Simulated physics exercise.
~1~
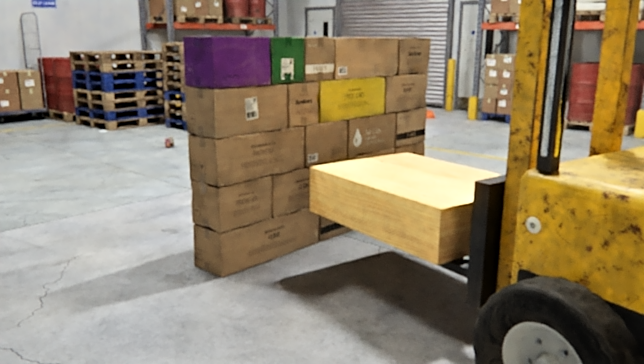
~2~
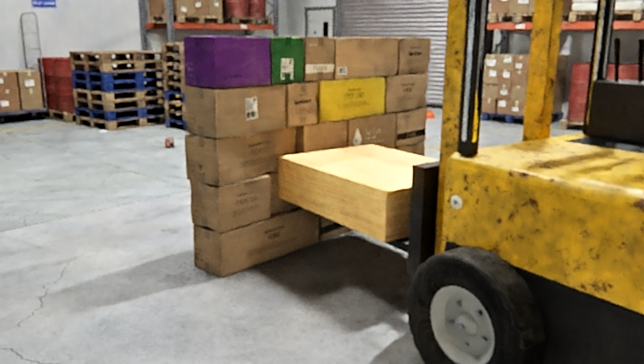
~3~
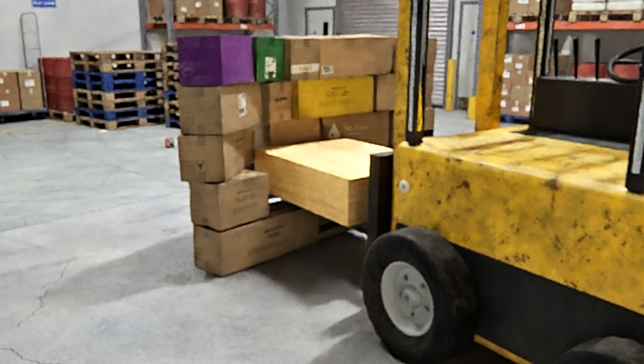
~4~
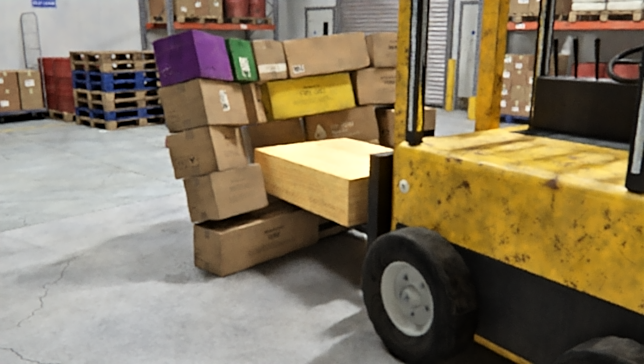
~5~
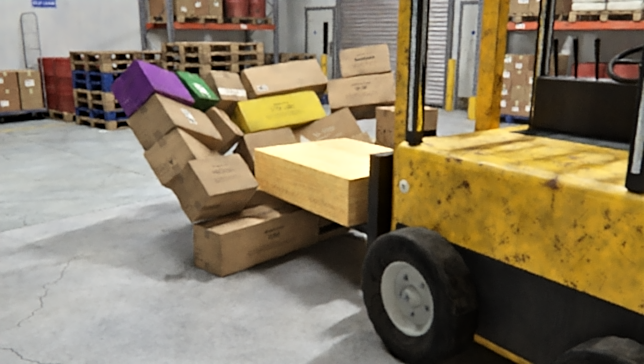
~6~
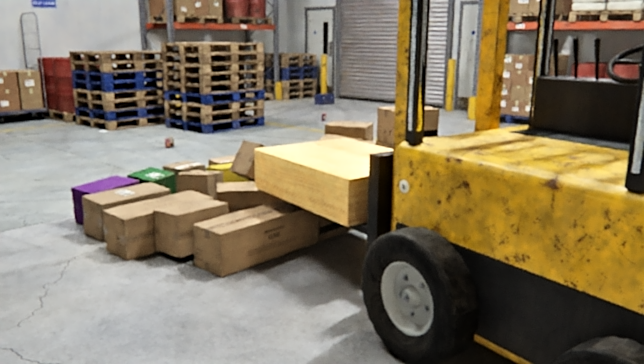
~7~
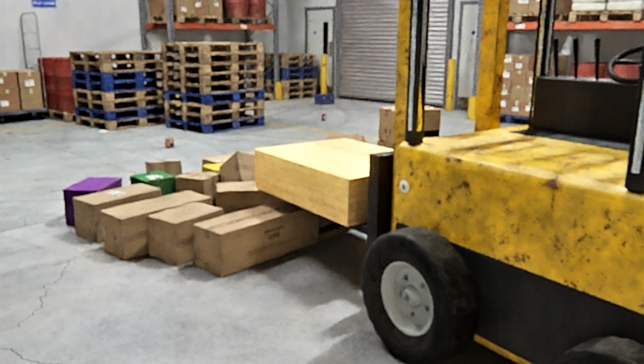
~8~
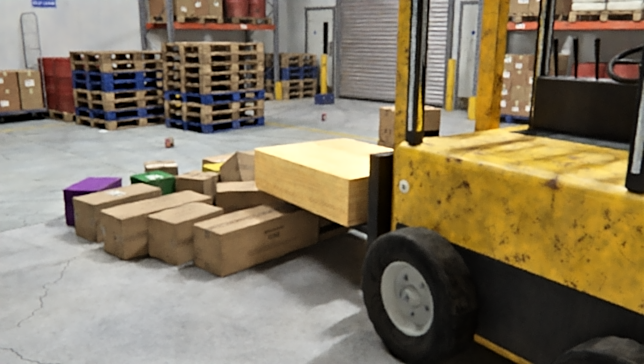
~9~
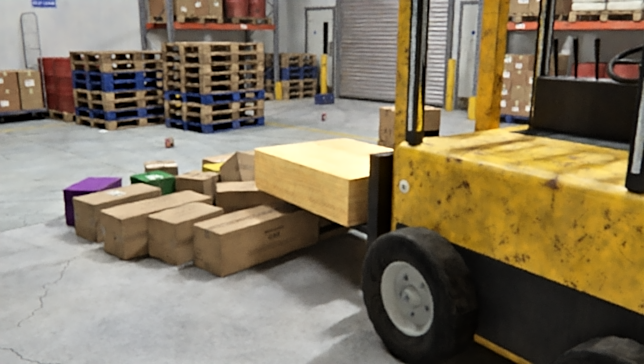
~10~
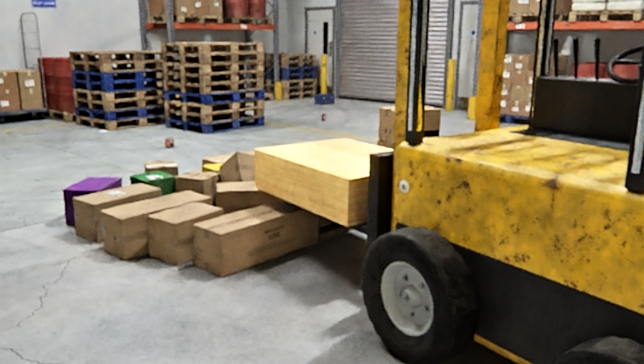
Yellow forklift pushing a wooden block into a carton wall, toppling most cartons leftward onto the warehouse floor, then standing still beside them.
